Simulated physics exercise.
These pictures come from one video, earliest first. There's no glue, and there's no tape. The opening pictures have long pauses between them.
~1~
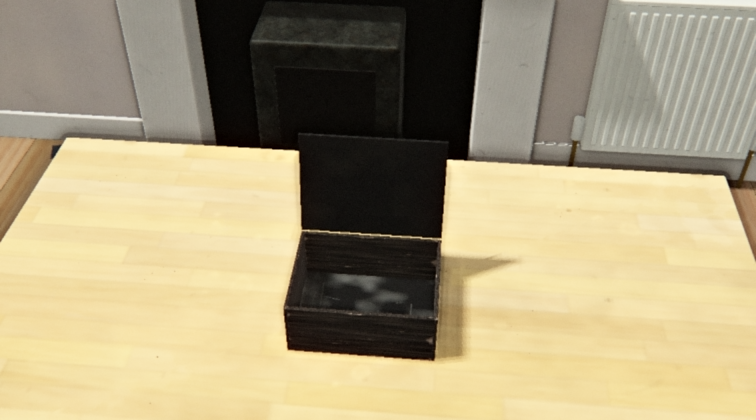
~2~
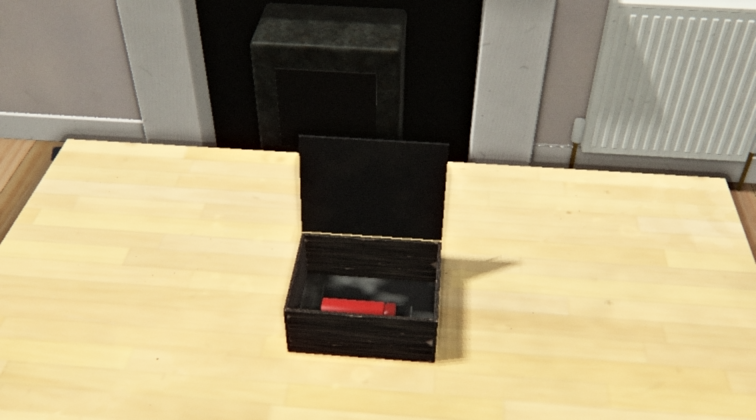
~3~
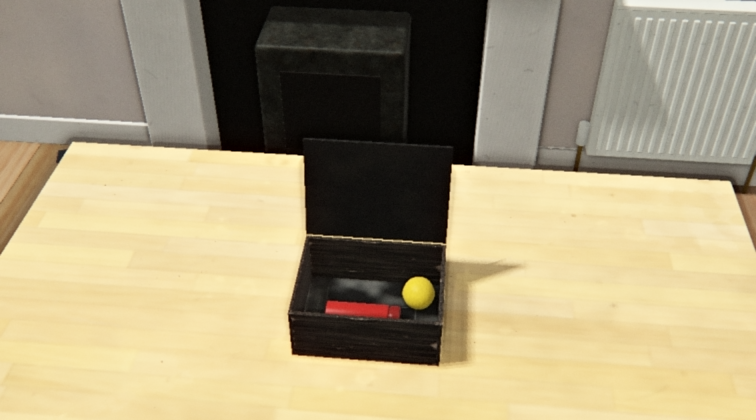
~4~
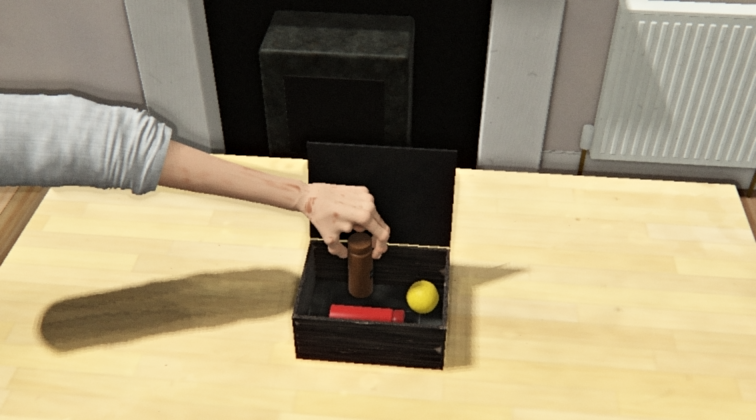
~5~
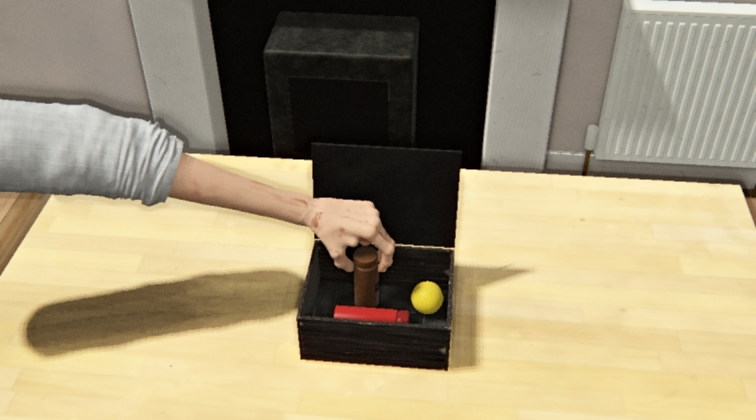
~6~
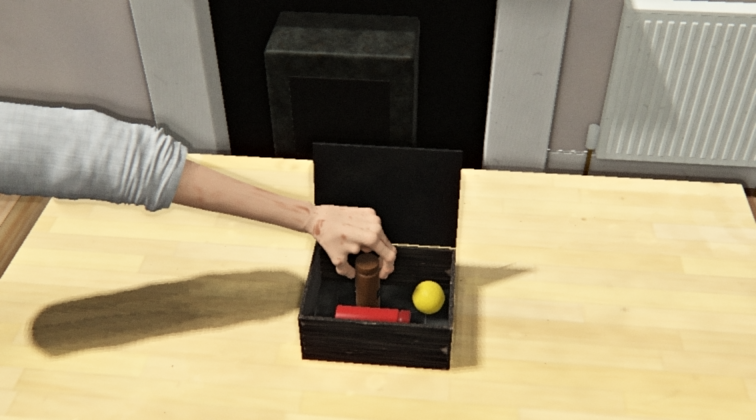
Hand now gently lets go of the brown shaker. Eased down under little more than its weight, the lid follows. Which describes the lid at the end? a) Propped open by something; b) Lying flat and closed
Propped open by something (a).
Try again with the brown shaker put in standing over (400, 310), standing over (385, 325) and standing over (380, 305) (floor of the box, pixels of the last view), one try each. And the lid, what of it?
With the first placement it remains raised; with the second it settles down; with the third it remains raised.
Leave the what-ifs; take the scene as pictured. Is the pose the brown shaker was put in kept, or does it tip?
As it turns out, the brown shaker keeps its original angle.
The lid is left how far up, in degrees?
The lid sits around 25° above the rim.
Then, 1.10 s past the last view, lid starting down.
Then, 1.50 s past the last view, lid 65° above the rim.
Then, 1.70 s past the last view, lid 45° above the rim.
Then, 1.80 s past the last view, lid 33° above the rim.
Finally, lid 24° above the rim; all 3 still in place. Final places as the last picture's camera would see them, brown shaker near (368, 286).
